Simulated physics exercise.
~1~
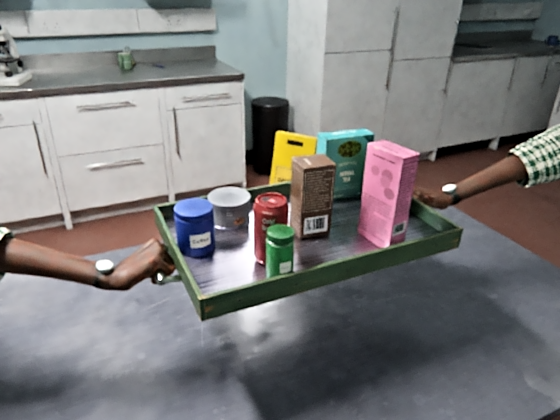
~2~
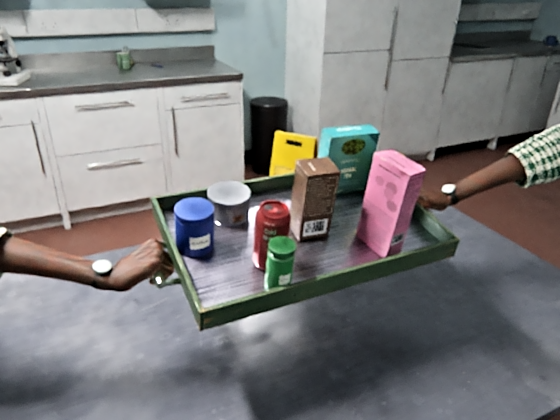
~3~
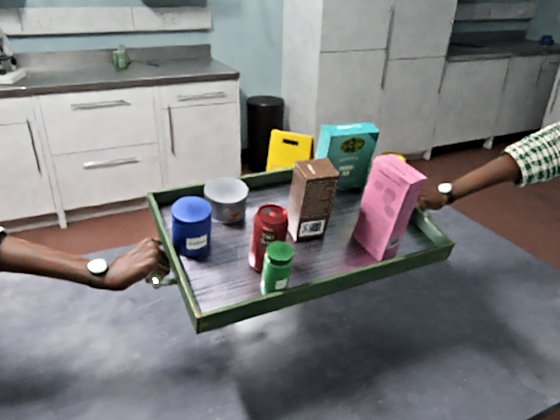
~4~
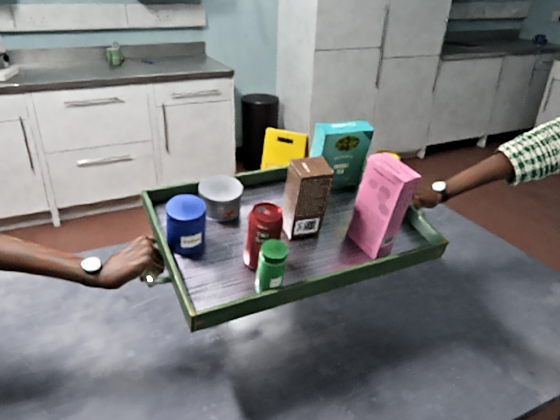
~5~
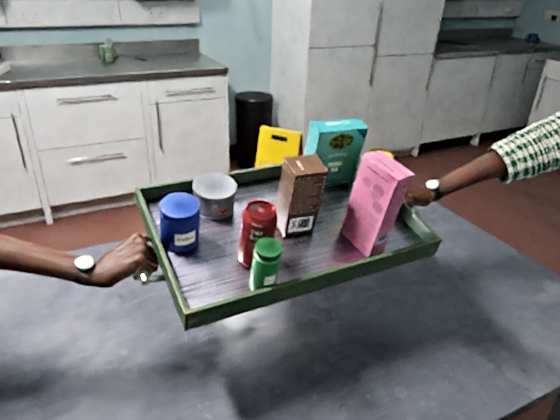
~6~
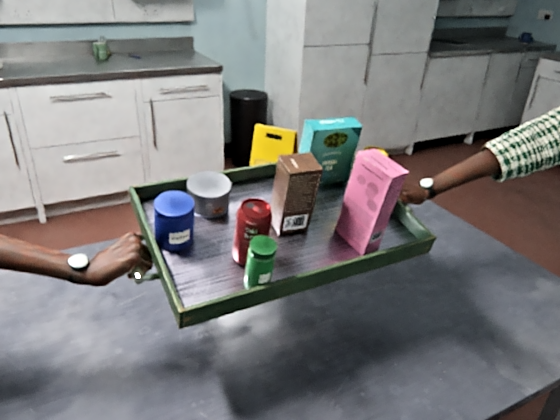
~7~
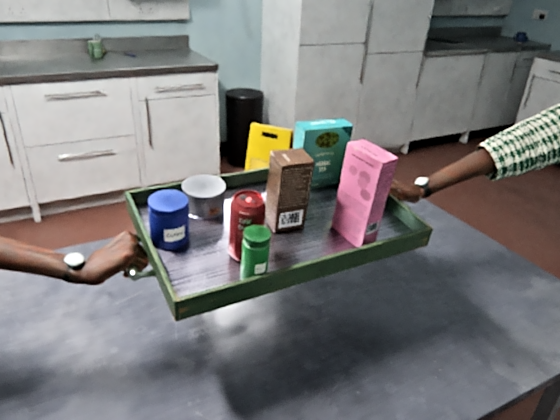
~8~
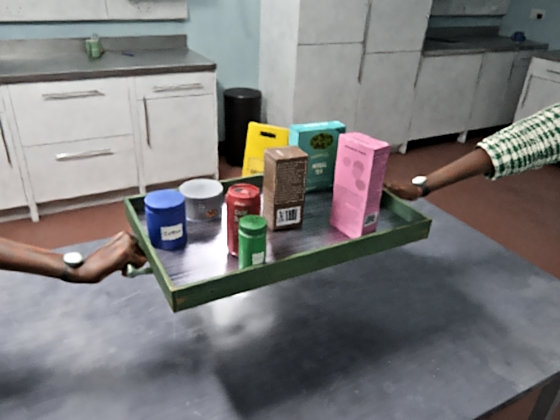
In a kitchen, two hands tip a loaded tray forward, then level it, everything upright.
